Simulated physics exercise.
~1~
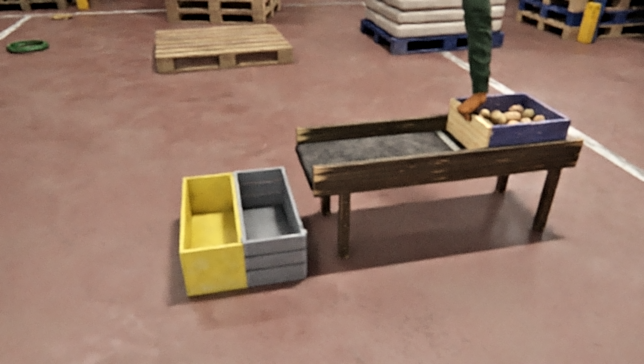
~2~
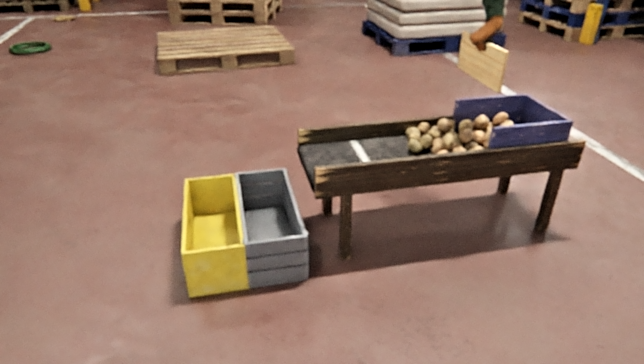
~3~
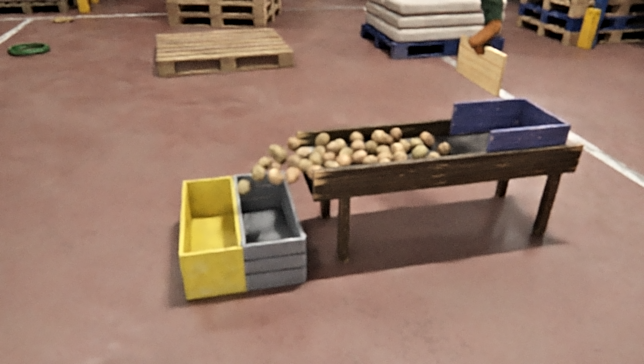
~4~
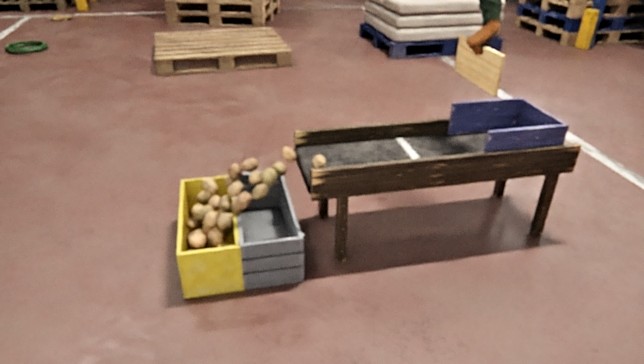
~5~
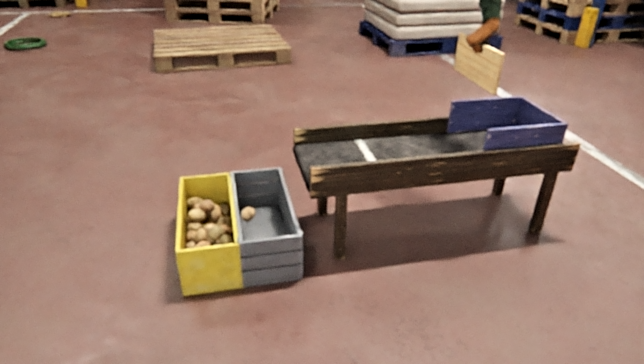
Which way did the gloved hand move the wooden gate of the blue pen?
The hand pulled the wooden gate upward, clear of the blue pen.
A heap of potato-like lumps spilled from the blue pen after a gloved hand lifted its wooden gate, rode the dark belt left, and flew off the end, nearly all landing in the yellow box and one in the grey bin.
